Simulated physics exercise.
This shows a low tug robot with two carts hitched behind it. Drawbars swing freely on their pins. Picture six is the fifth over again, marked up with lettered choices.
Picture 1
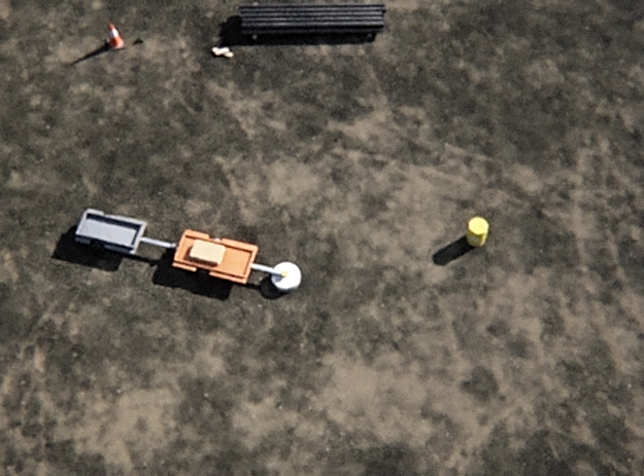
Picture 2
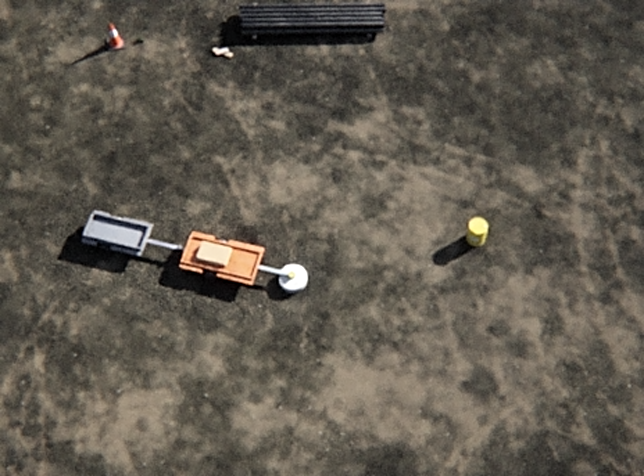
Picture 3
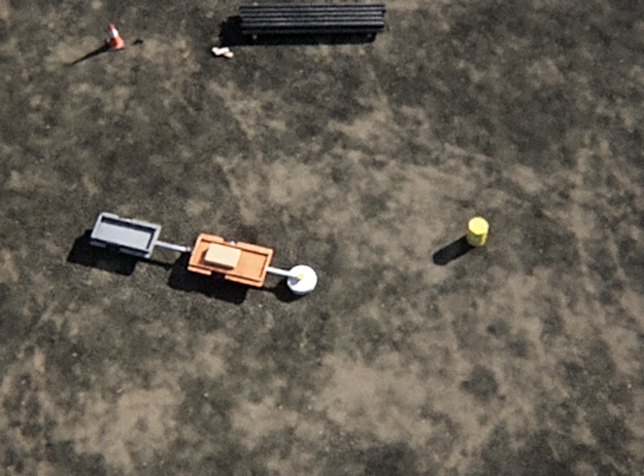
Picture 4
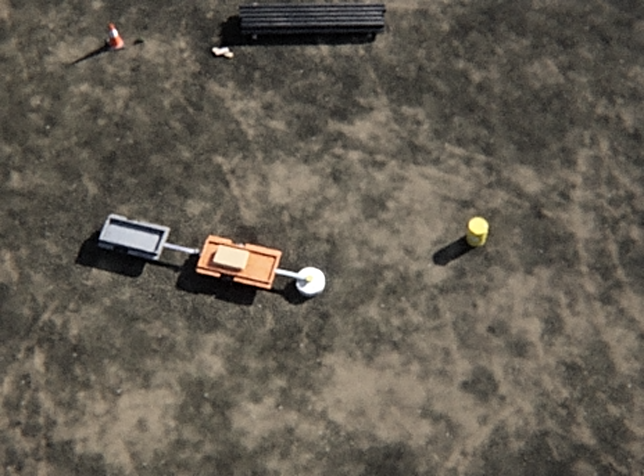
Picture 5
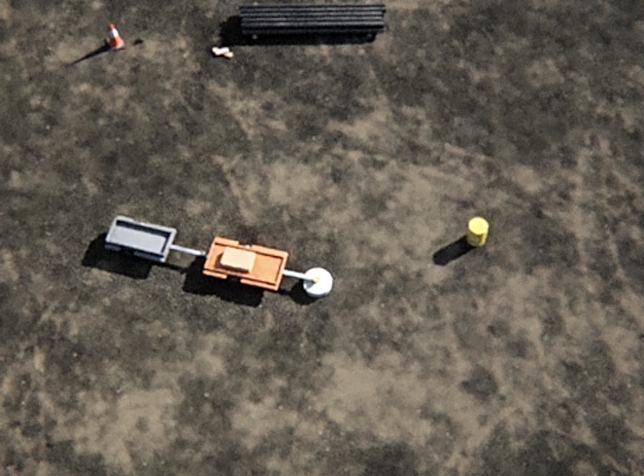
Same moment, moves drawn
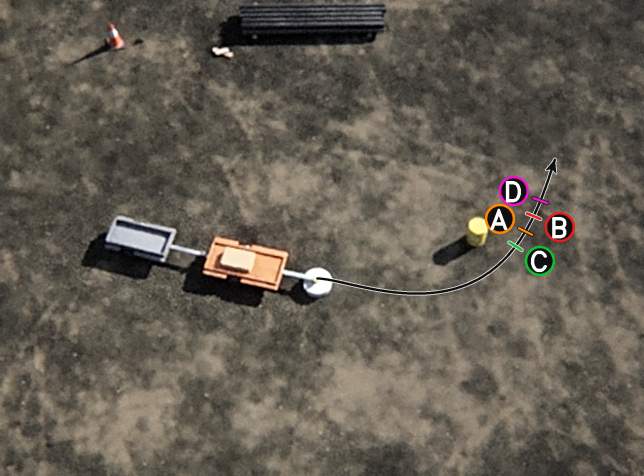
A small, round white robot pulls an orange cart and a grey cart in a line across patchy brown ground, seen from high above. The orange cart carries a tan block, a yellow cylinder stands to the right, and a black bench, a small pink object and an orange-and-white cone sit along the top. The linked train creeps a short way right and slightly downward, while the camera and everything else stay still.
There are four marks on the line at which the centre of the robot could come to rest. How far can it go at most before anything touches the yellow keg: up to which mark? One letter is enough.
At C, and not beyond.
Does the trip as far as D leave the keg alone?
No.
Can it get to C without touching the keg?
Yes.
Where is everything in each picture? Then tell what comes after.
Grey cart (111, 231); yellow keg (476, 238); robot (286, 276), in the first frame.
Robot (293, 278); orange cart (222, 257); grey cart (117, 233); yellow keg (476, 238), in the second frame.
Robot (301, 279); orange cart (230, 259); grey cart (125, 235); yellow keg (476, 238), in the third frame.
Robot (310, 281); orange cart (239, 261); grey cart (134, 237); yellow keg (476, 238), in the fourth frame.
Robot (317, 282); orange cart (246, 263); grey cart (140, 238); yellow keg (476, 238), in the fifth frame.
On the copy, A at (525, 231); B at (534, 216); C at (516, 246); D at (540, 201); the route from (317, 278) via (484, 276) to (555, 159).
On C. First, robot (392, 296), last cart (212, 255).
Then, robot (469, 287), last cart (284, 272).
Finally, robot (514, 250), last cart (342, 281); nothing has been touched.
By contrast, A is too far, the keg has been hit; B is too far, the keg has been hit; D is too far, the keg has been hit.
